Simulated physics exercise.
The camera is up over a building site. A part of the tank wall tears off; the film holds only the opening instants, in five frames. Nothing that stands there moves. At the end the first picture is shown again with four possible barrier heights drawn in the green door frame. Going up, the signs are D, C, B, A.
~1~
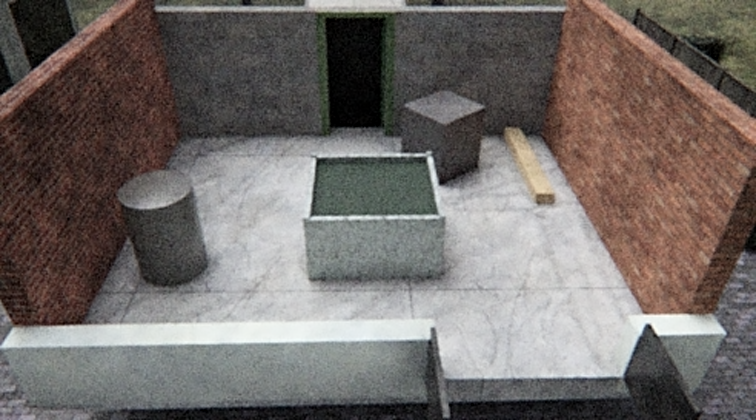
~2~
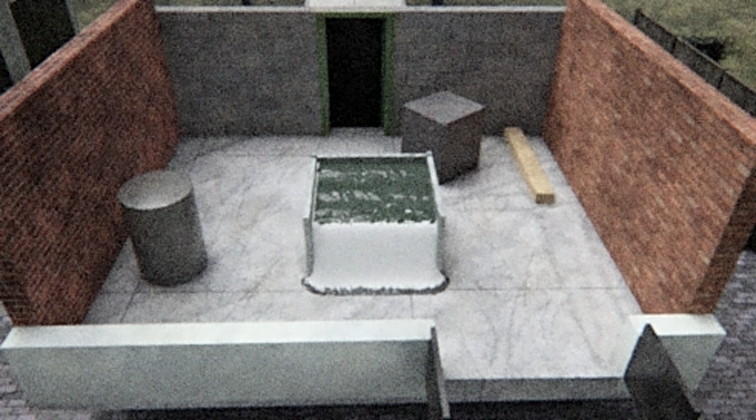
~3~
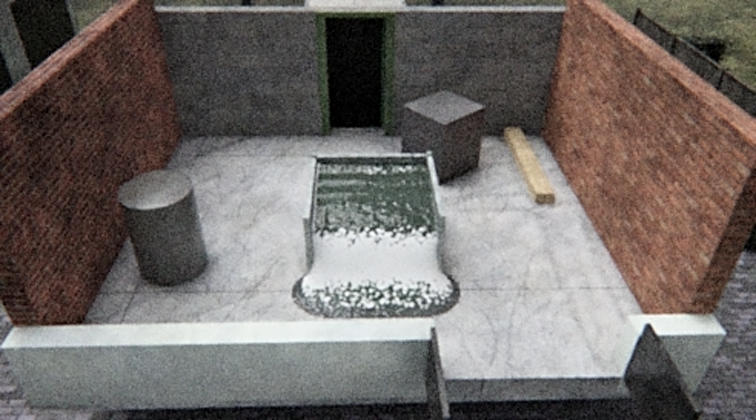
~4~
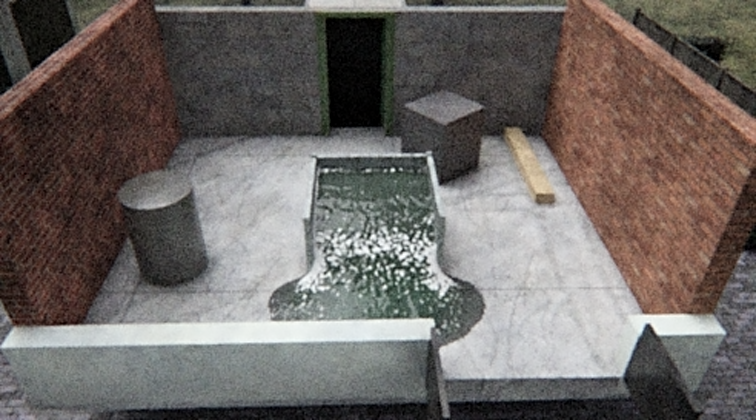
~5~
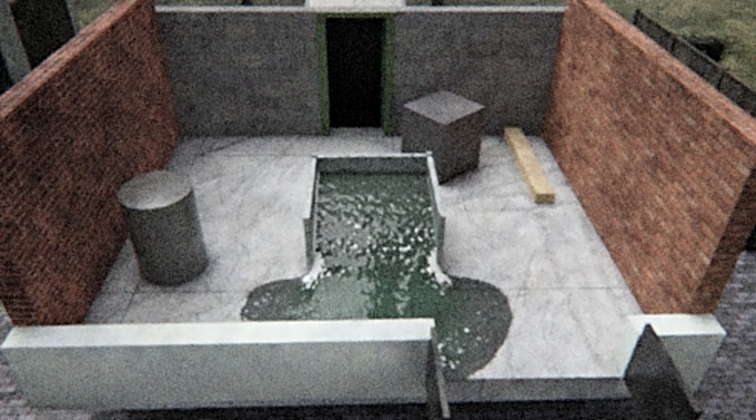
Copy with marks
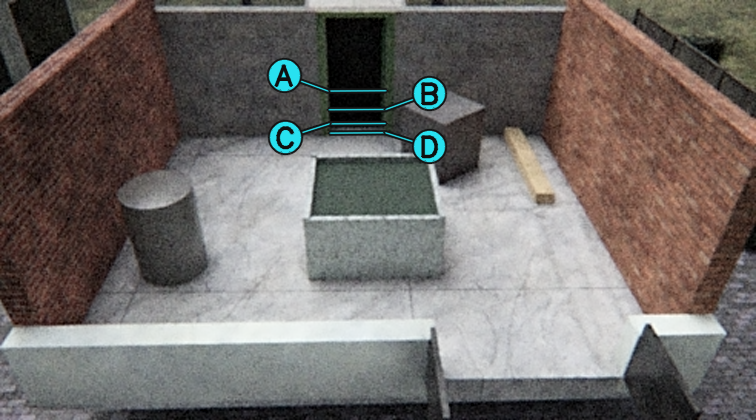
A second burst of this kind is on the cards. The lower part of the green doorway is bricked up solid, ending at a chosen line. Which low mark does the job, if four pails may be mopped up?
D.
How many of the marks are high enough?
All of them.
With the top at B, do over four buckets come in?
No, that is safe.
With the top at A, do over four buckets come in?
No, not at all.
On the marked copy, A at (357, 90); B at (357, 109); C at (357, 123); D at (357, 132); from the bottom up D, C, B, A.
With A, nothing gets over.
With B, nothing gets over.
With C, nothing gets over.
With D, a splash gets over, under a bucket.
